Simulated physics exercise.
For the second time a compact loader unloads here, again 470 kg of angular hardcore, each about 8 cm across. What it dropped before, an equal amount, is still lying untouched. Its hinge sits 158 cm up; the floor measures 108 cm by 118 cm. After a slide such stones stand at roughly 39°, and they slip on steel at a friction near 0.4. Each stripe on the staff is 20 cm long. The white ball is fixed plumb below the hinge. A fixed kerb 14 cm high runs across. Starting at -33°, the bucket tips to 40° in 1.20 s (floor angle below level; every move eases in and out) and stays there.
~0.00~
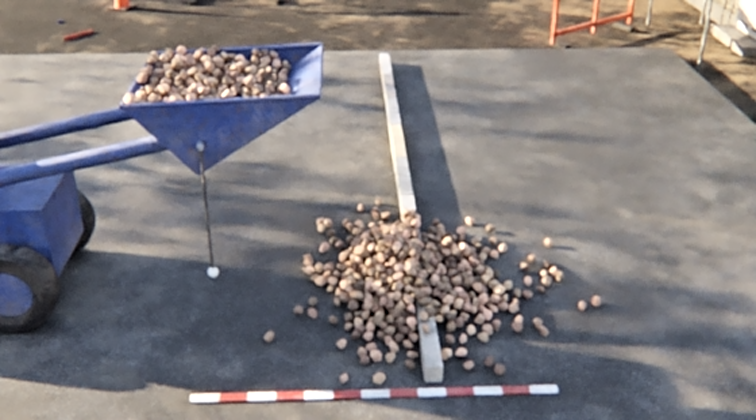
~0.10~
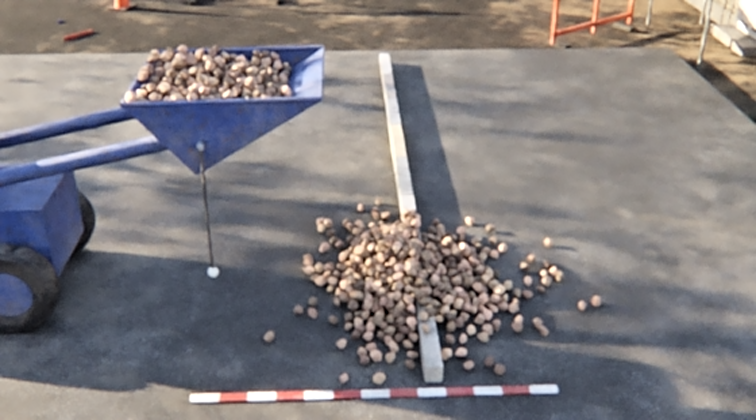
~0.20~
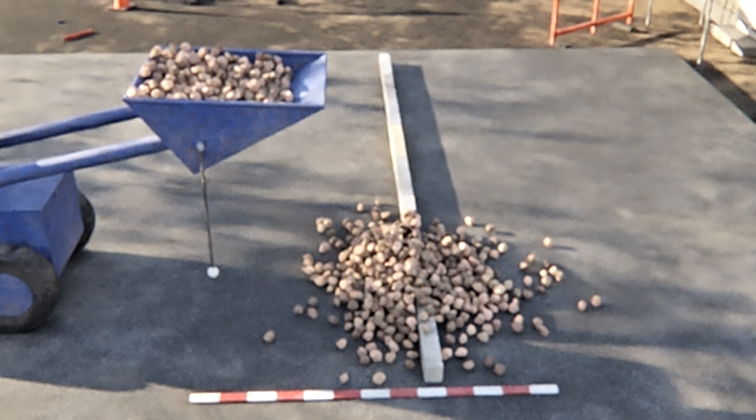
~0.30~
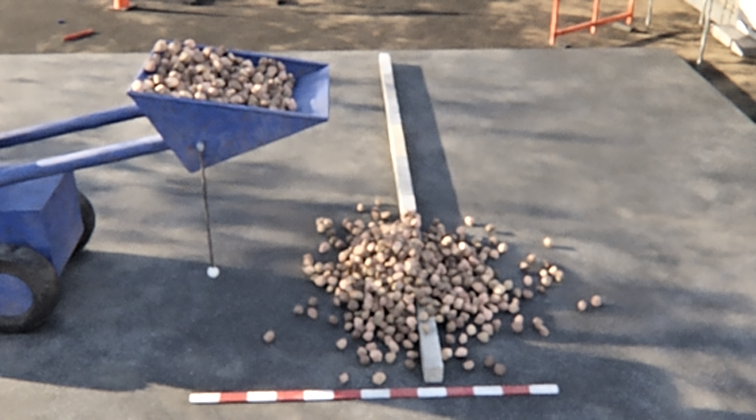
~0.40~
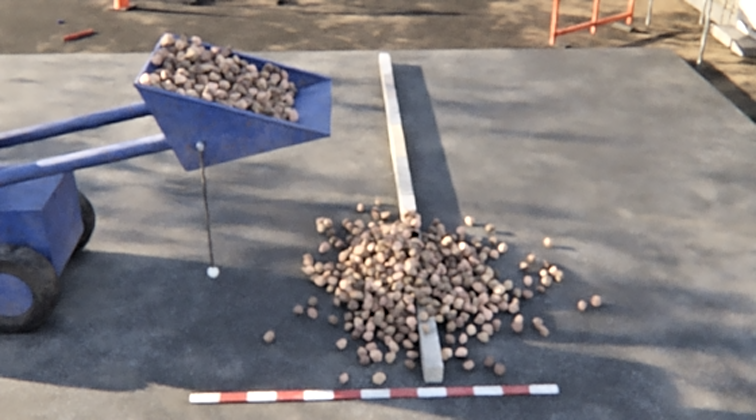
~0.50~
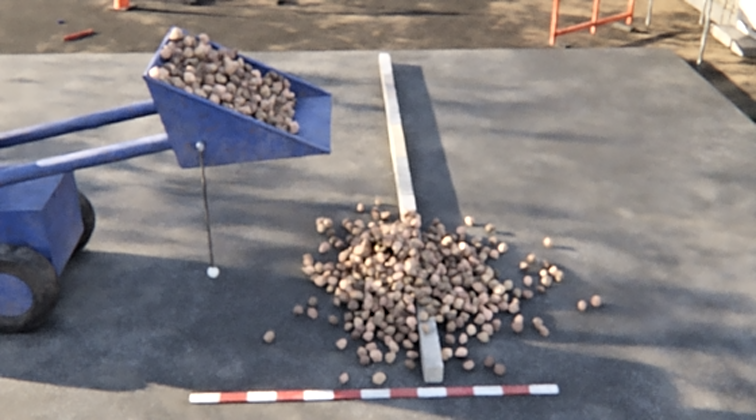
A blue loader bucket full of brownish stones slowly tilted downward to the right, its stones shifting slightly inside, while a loose pile of similar stones lay still across a pale beam on the ground.
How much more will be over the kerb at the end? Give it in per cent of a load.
Close to 2 parts in a hundred.
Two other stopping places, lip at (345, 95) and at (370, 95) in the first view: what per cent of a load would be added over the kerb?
About 10 and 35 per cent.
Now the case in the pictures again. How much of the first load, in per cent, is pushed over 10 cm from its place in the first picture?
About 0 per cent.
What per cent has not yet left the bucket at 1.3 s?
About 80 per cent.
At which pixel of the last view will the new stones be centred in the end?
Near (346, 265).
After 0.9 s the floor is at 29°; in per cent of one load, 100 in the bucket, 68 on this side of the kerb, 32 over the kerb; the foremost stones are at (560, 276).
After 1.3 s the floor is at 40°; in per cent of one load, 78 in the bucket, 90 on this side of the kerb, 32 over the kerb; the foremost stones are at (560, 276).
After 1.6 s the floor is at 40°; in per cent of one load, 26 in the bucket, 142 on this side of the kerb, 32 over the kerb; the foremost stones are at (560, 276).
After 4.4 s the floor is at 40°; in per cent of one load, 0 in the bucket, 166 on this side of the kerb, 34 over the kerb; the foremost stones are at (560, 276). Net gain over the kerb, 2.
